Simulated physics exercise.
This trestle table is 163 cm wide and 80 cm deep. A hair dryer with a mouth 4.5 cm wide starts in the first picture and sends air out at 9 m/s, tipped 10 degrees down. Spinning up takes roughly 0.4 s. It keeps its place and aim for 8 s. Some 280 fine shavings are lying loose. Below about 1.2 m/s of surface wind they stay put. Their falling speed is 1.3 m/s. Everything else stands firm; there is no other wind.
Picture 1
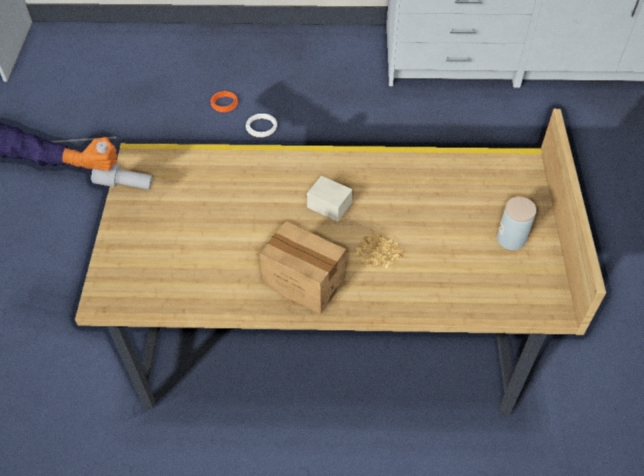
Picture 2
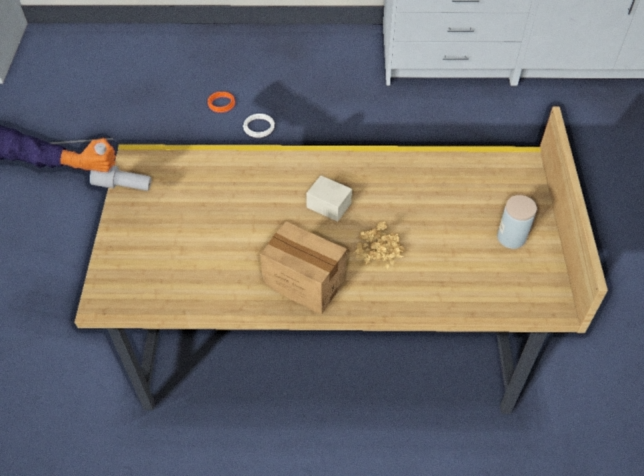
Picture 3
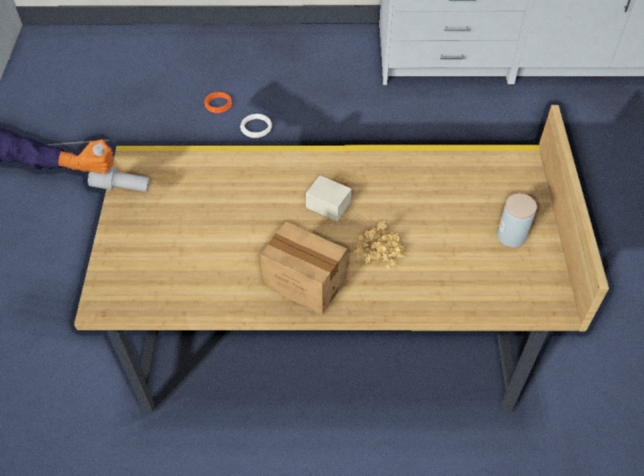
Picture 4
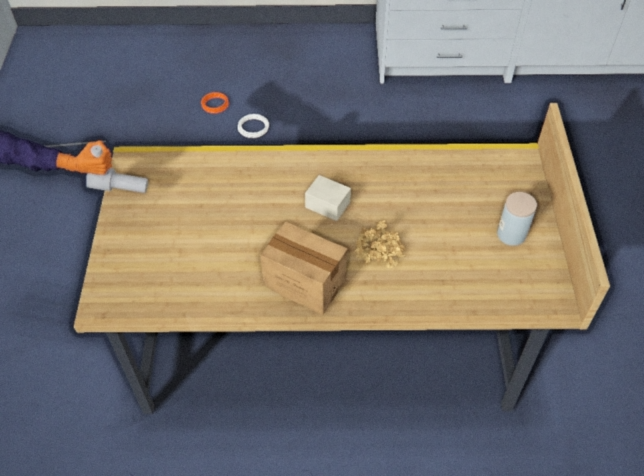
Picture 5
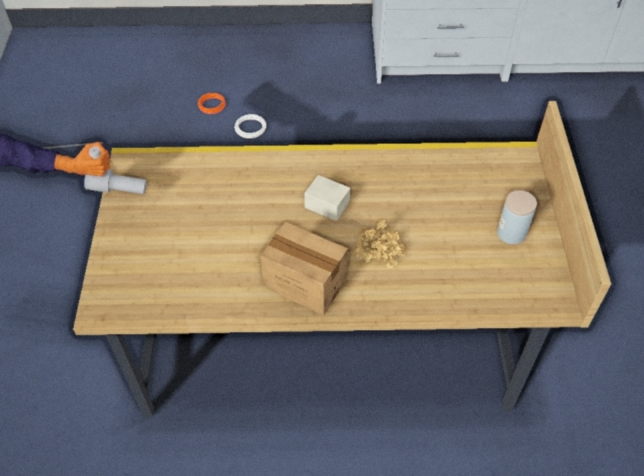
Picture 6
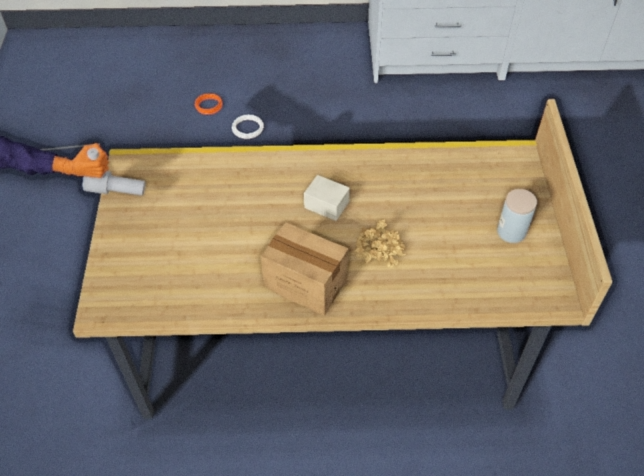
At the start, an orange-gloved hand holds a hair dryer at the left end of a wooden table, pointed right, with loose shavings beside a cardboard box and a pale block. The view then drifts slightly and a few shavings stir, but the pile barely changes and everything else on the table stays still.
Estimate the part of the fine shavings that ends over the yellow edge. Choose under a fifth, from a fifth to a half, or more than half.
By then less than a fifth are over the yellow edge.
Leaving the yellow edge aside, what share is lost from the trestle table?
Near 50 %.
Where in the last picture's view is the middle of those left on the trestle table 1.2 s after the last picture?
Around (563, 283).
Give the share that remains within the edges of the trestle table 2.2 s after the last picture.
About 70 %.
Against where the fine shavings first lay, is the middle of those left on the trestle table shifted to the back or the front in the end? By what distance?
To the front, by about 10 cm.
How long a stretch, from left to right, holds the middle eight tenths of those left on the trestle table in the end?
Roughly 10 cm.
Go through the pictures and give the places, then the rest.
In the first picture, the middle of the fine shavings is near (378, 250), none has stirred yet and the mouth of the hair dryer is at (151, 183).
In the second picture, the middle of the fine shavings is near (379, 247), none has stirred yet and the yellow edge is centred on (329, 146).
In the third picture, the middle of the fine shavings is near (379, 247), about 1 % have left their places, the top of a block is at (329, 191) and the top of a box is at (303, 251).
In the fourth picture, the middle of the fine shavings is near (379, 246) and about 5 % have left their places.
In the fifth picture, the middle of the fine shavings is near (379, 246) and about 5 % have left their places.
In the sixth picture, the middle of the fine shavings is near (379, 246) and about 5 % have left their places.
Then, 1.2 s after the last picture, 63 % are on the move or not yet settled, 0 % are over the yellow edge; the middle of those still in play is near (566, 286).
Then, 2.2 s after the last picture, 45 % are on the move or not yet settled, 0 % are over the yellow edge; the middle of those still in play is near (567, 283).
Then, 4.0 s after the last picture, 29 % are on the move or not yet settled, 0 % are over the yellow edge; the middle of those still in play is near (566, 275).
Then, 7.6 s after the last picture, at the end, 0 % are over the yellow edge; the middle of those still in play is near (568, 272).
